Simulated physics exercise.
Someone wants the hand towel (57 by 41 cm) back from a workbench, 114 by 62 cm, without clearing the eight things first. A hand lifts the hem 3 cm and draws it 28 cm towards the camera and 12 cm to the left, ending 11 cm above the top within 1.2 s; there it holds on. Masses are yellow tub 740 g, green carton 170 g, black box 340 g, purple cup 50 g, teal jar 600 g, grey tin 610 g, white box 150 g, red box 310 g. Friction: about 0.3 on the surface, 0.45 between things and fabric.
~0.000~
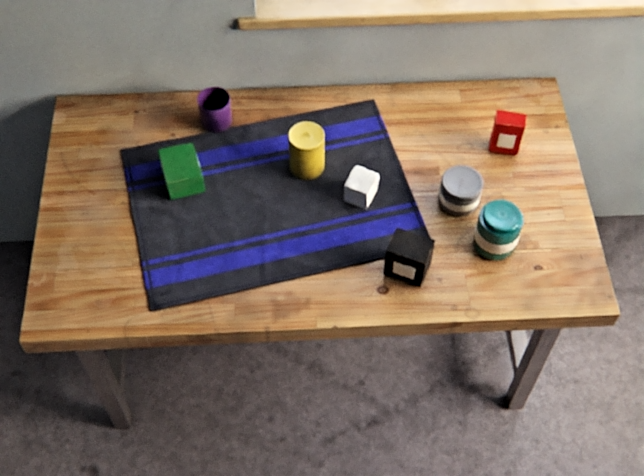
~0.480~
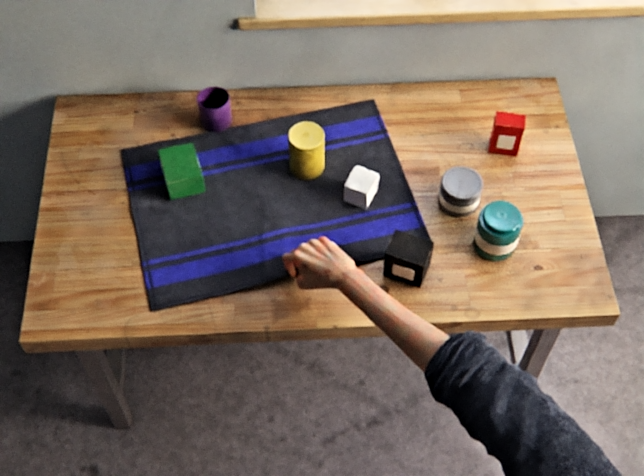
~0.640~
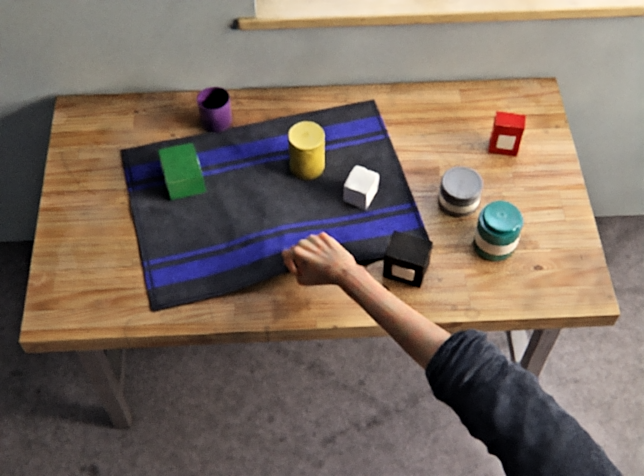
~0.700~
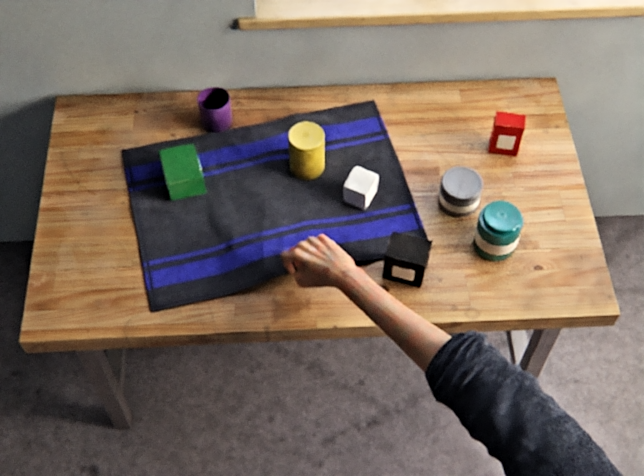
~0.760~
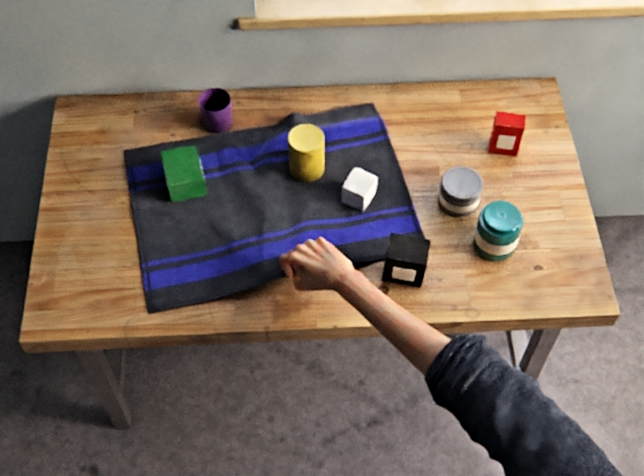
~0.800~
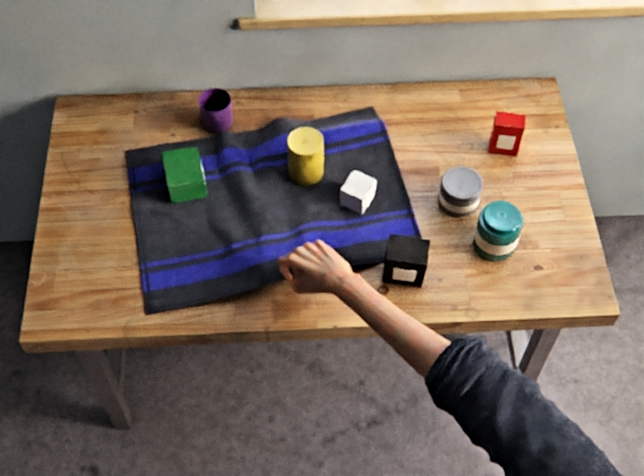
Hand gripping the near edge of a striped dark towel and tugging it slightly, rumpling the cloth beneath small boxes and a yellow tub.
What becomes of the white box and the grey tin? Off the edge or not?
In order: The white box goes over the edge; the grey tin stays on.
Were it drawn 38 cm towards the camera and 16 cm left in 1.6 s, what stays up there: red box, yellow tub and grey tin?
In that case: Red box stays on, yellow tub falls off, grey tin stays up.
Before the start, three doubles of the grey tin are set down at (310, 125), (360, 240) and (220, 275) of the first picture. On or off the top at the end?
In turn: Stays on, drops off, drops off.
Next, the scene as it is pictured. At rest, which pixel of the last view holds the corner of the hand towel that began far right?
Around (365, 250).
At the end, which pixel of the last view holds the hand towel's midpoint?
Around (225, 315).
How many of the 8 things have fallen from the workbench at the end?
1 of them.
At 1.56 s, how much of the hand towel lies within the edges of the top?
About 65 per cent.
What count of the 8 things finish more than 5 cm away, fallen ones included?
I count 3.
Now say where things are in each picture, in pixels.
White box (362, 179); grey tin (463, 181); hand towel corners (151, 311) (121, 150) (374, 99), in the first frame.
Hand towel corners (152, 311) (121, 150); grip (295, 274), in the second frame.
Hand towel corners (152, 312) (121, 151); grip (295, 271), in the third frame.
Hand towel corners (152, 312) (122, 151); grip (294, 272), in the fourth frame.
Yellow tub (306, 137); green carton (182, 165); white box (360, 181); hand towel corners (149, 314) (124, 151); grip (292, 276), in the fifth frame.
White box (358, 184); grey tin (462, 182); hand towel corners (147, 315) (126, 151) (373, 107); grip (291, 278), in the sixth frame.
By 1.1 s, 100 % of the hand towel is still over the top; white box 10 cm off its start, yellow tub 11 cm off its start, green carton 6 cm off its start.
By 1.3 s, 85 % of the hand towel is still over the top; white box 22 cm off its start, yellow tub 23 cm off its start, green carton 15 cm off its start.
By 1.6 s, 65 % of the hand towel is still over the top; white box 32 cm off its start at (317, 311), yellow tub 32 cm off its start at (260, 264), green carton 23 cm off its start at (200, 252).
By 1.8 s, 55 % of the hand towel is still over the top; white box on its side, 55 cm off its start, yellow tub 39 cm off its start, green carton 26 cm off its start.
By 3.4 s, 55 % of the hand towel is still over the top; white box over the edge, grey tin 0 cm off its start at (462, 182), yellow tub 39 cm off its start at (247, 294), green carton 26 cm off its start at (199, 266).
